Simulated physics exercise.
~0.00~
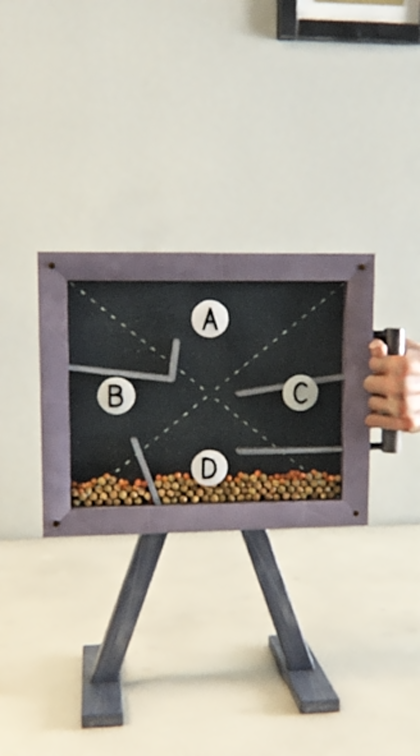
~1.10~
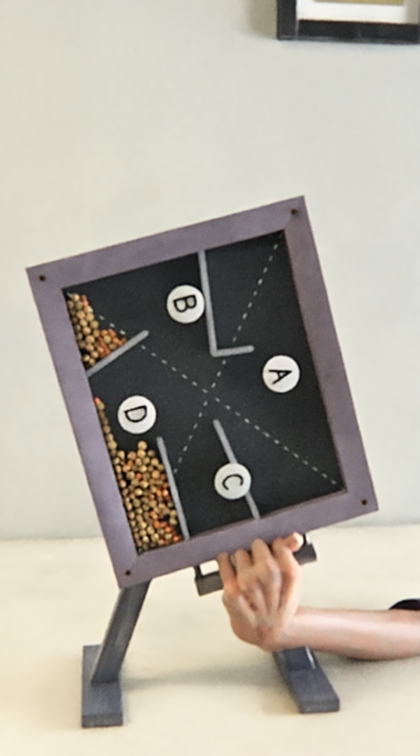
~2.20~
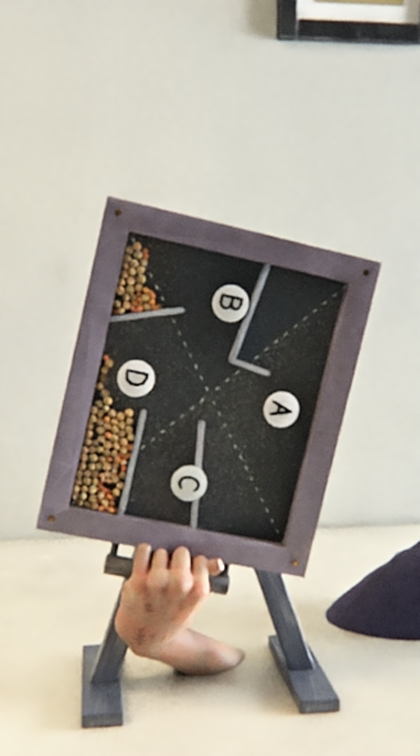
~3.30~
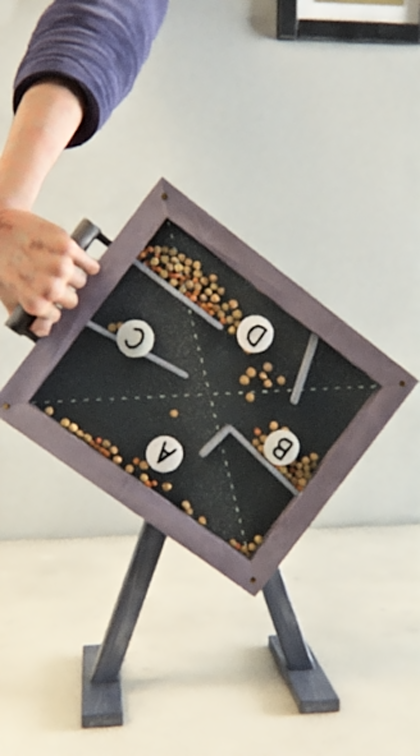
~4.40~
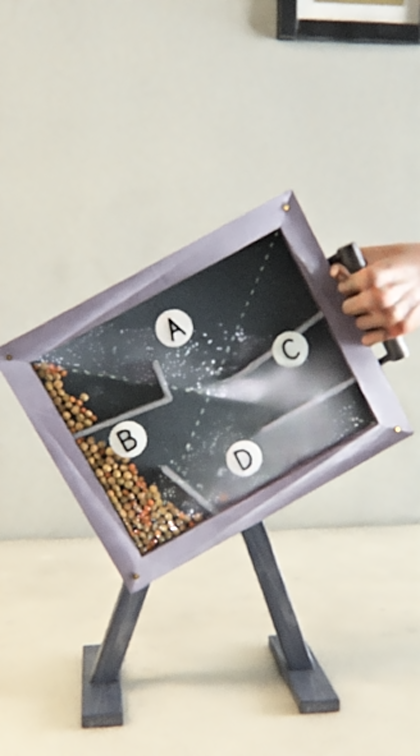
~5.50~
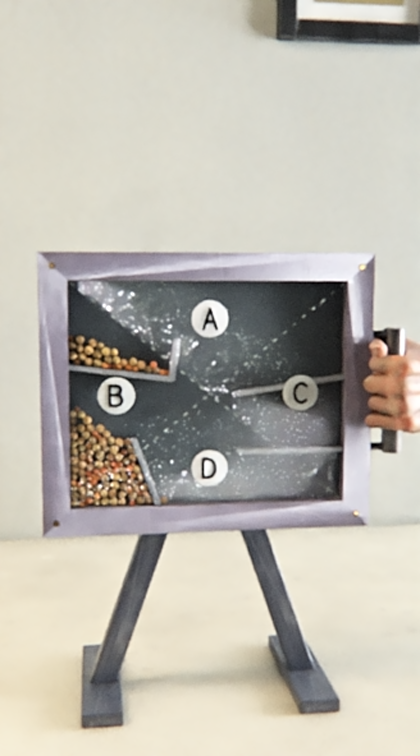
On a stand, a hand turns the framed case clockwise full circle, leaving beads mostly in B.
